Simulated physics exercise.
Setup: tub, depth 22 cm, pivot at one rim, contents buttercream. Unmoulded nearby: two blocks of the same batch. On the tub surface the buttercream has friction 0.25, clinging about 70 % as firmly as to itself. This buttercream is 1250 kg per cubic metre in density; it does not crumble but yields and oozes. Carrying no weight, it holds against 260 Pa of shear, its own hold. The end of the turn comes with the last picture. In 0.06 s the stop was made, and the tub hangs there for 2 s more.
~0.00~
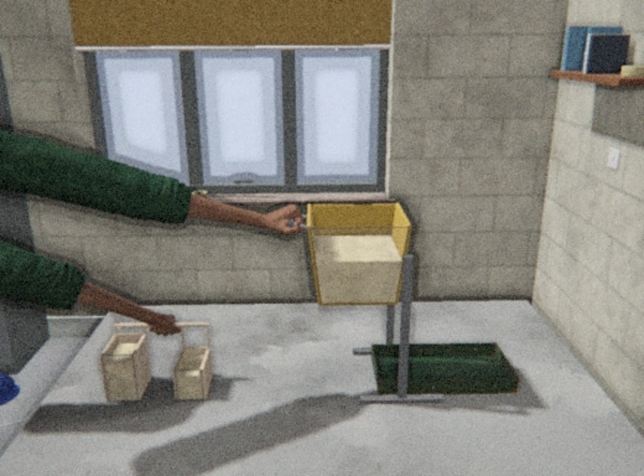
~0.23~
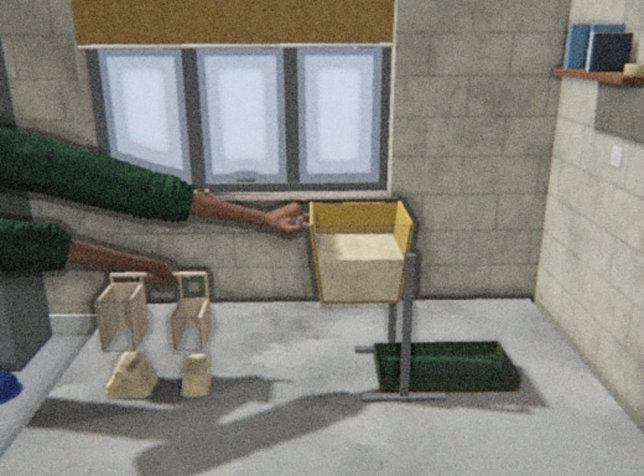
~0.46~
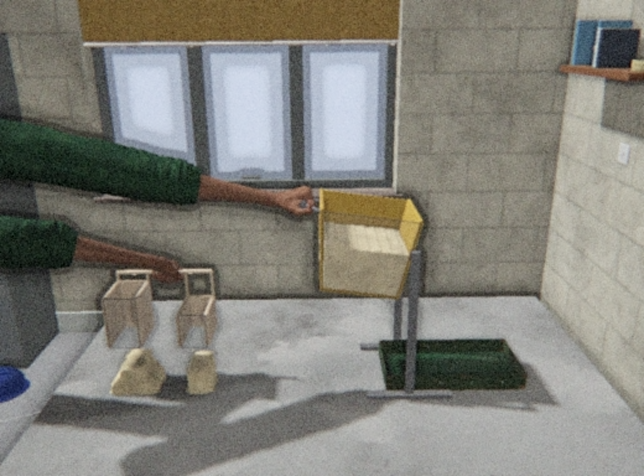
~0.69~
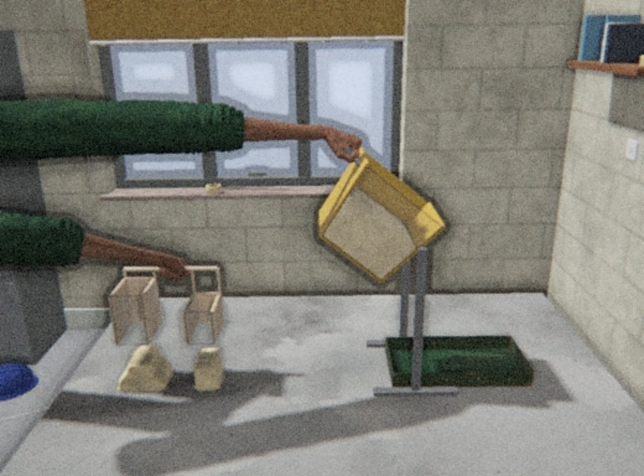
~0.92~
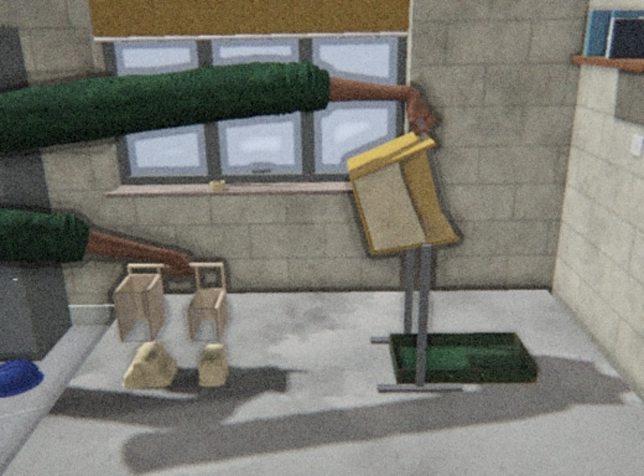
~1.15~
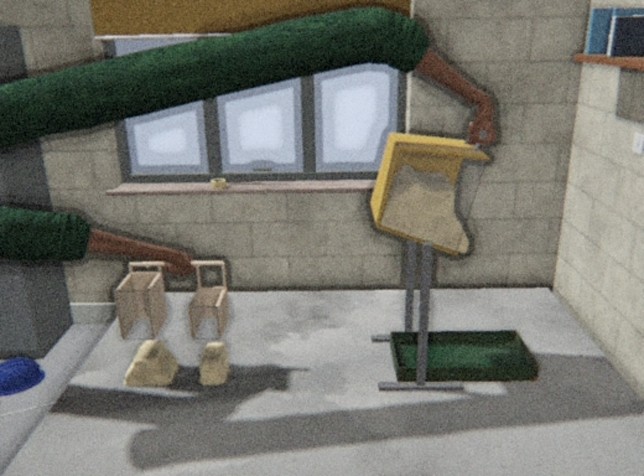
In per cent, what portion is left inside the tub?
Some 0 per cent is left inside the tub.
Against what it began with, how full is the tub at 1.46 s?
Near 25 %.
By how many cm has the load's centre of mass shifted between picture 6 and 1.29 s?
Shift: Roughly 11 cm.
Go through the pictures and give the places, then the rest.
Handle-side rim at (311, 227), tilt 0 degrees; highest point of the buttercream at (326, 261); test blocks 12 cm, 8.0 cm high (left to right), in the first frame.
Handle-side rim at (313, 226), tilt 0 degrees; highest point of the buttercream at (328, 259); test blocks 9.3 cm, 7.8 cm high (left to right), in the second frame.
Handle-side rim at (324, 211), tilt 8 degrees; highest point of the buttercream at (328, 246); test blocks 8.8 cm, 7.7 cm high (left to right), in the third frame.
Handle-side rim at (369, 166), tilt 40 degrees; highest point of the buttercream at (349, 200); test blocks 8.8 cm, 7.7 cm high (left to right), in the fourth frame.
Handle-side rim at (435, 146), tilt 74 degrees; highest point of the buttercream at (396, 168); test blocks 8.8 cm, 7.7 cm high (left to right), in the fifth frame.
Handle-side rim at (487, 160), tilt 104 degrees; highest point of the buttercream at (418, 184); test blocks 8.8 cm, 7.7 cm high (left to right), in the sixth frame.
By 1.29 s, the tub is at 104 degrees and holds 53 %.
By 1.46 s, the tub is at 104 degrees and holds 23 %.
By 1.63 s, the tub is at 104 degrees and holds 0 %.
By 1.80 s, the tub is at 104 degrees and holds 0 %.
By 3.15 s, at the end, the tub is at 104 degrees and holds 0 %.
